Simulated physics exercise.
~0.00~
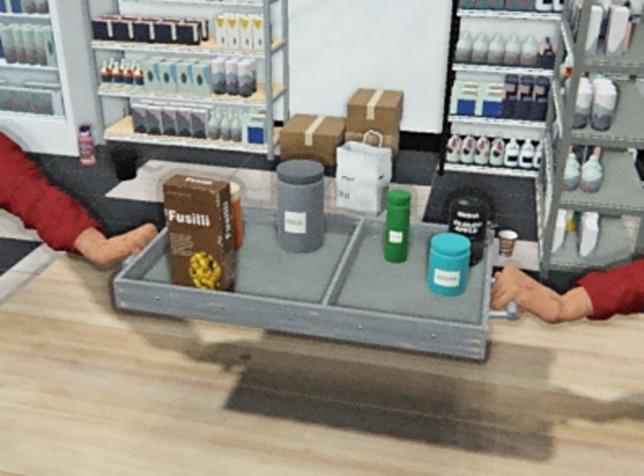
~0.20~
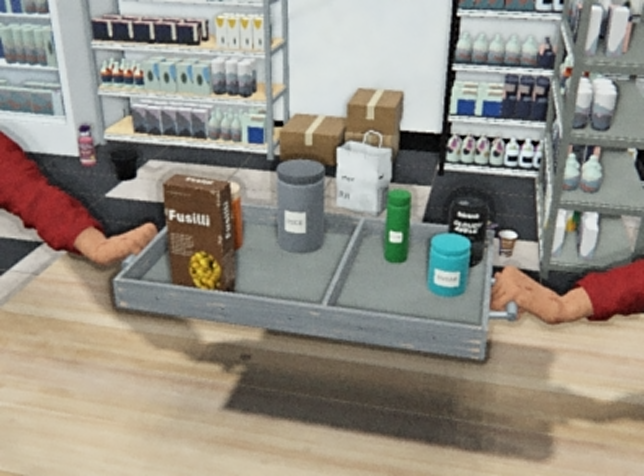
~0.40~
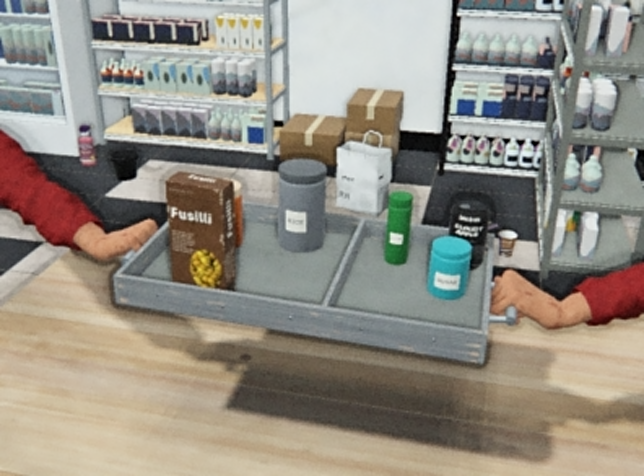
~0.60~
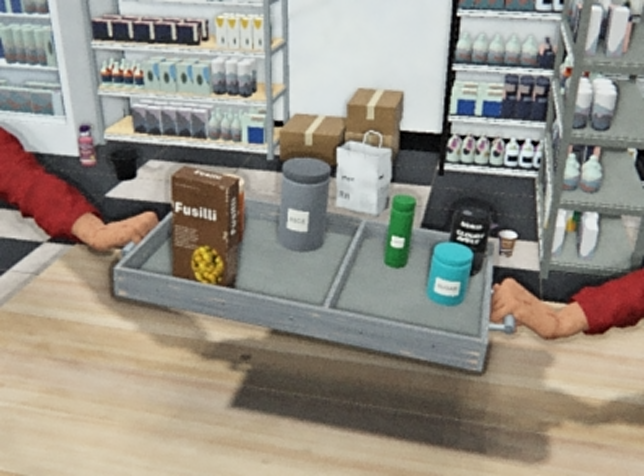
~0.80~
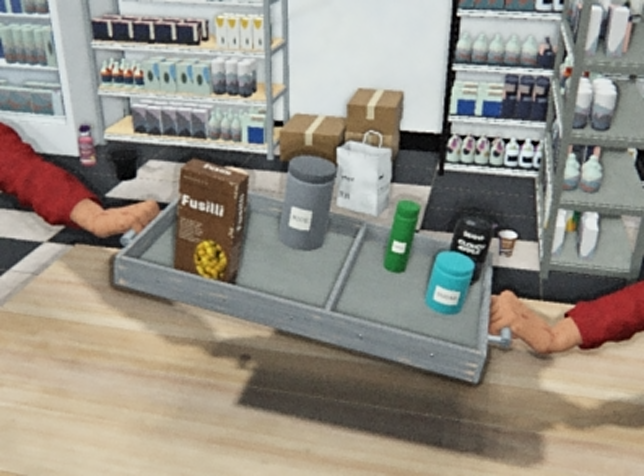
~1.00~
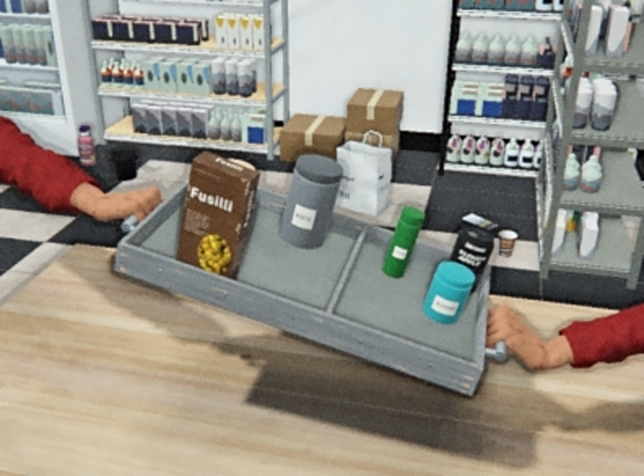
Two hands in red sleeves held a grey tray carrying a brown Fusilli packet, jars, a green shaker and a black can level, then tilted it steadily right side down as the items leaned with it.
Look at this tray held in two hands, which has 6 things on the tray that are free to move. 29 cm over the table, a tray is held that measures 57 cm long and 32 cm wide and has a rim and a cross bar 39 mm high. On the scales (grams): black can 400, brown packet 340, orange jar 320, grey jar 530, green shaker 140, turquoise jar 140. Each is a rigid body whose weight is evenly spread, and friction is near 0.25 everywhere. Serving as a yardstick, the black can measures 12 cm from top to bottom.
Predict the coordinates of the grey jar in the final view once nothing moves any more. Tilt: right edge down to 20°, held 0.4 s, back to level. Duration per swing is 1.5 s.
Its coordinates would be about (332, 210).
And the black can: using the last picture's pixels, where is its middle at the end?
Its centre ends close to (471, 232) in the last view.
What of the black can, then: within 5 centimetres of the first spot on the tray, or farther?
Black can: Unmoved.
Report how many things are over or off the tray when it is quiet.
The count comes out at 1.
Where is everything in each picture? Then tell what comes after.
Tray level; grey jar (301, 206); black can (467, 231), in the first frame.
Tray level; green shaker (398, 227), in the second frame.
Tilt 2°, right edge down; turquoise jar (449, 268); black can (468, 235), in the third frame.
Tilt 4°, right edge down; brown packet (205, 234), in the fourth frame.
Tilt 9°, right edge down; green shaker (402, 237); turquoise jar (449, 283), in the fifth frame.
Tilt 14°, right edge down; grey jar (311, 202); black can (468, 261), in the sixth frame.
After 1.40 s, tilt 19°, right edge down; grey jar slid 3 cm near (332, 208); brown packet slid 4 cm; green shaker slid 3 cm.
After 1.70 s, tilt 20°, right edge down; grey jar slid 6 cm near (346, 214); brown packet slid 16 cm; orange jar slid 12 cm.
After 2.20 s, tilt 19°, right edge down; grey jar slid 6 cm near (346, 214); brown packet on its side; orange jar slid 21 cm.
At rest (4.0 s), tipped over on the tray, brown packet; not toppled but over 5 cm from the start, orange jar, grey jar and green shaker; the other 2 in place, give or take 5 cm. In the last view, grey jar near (332, 210).
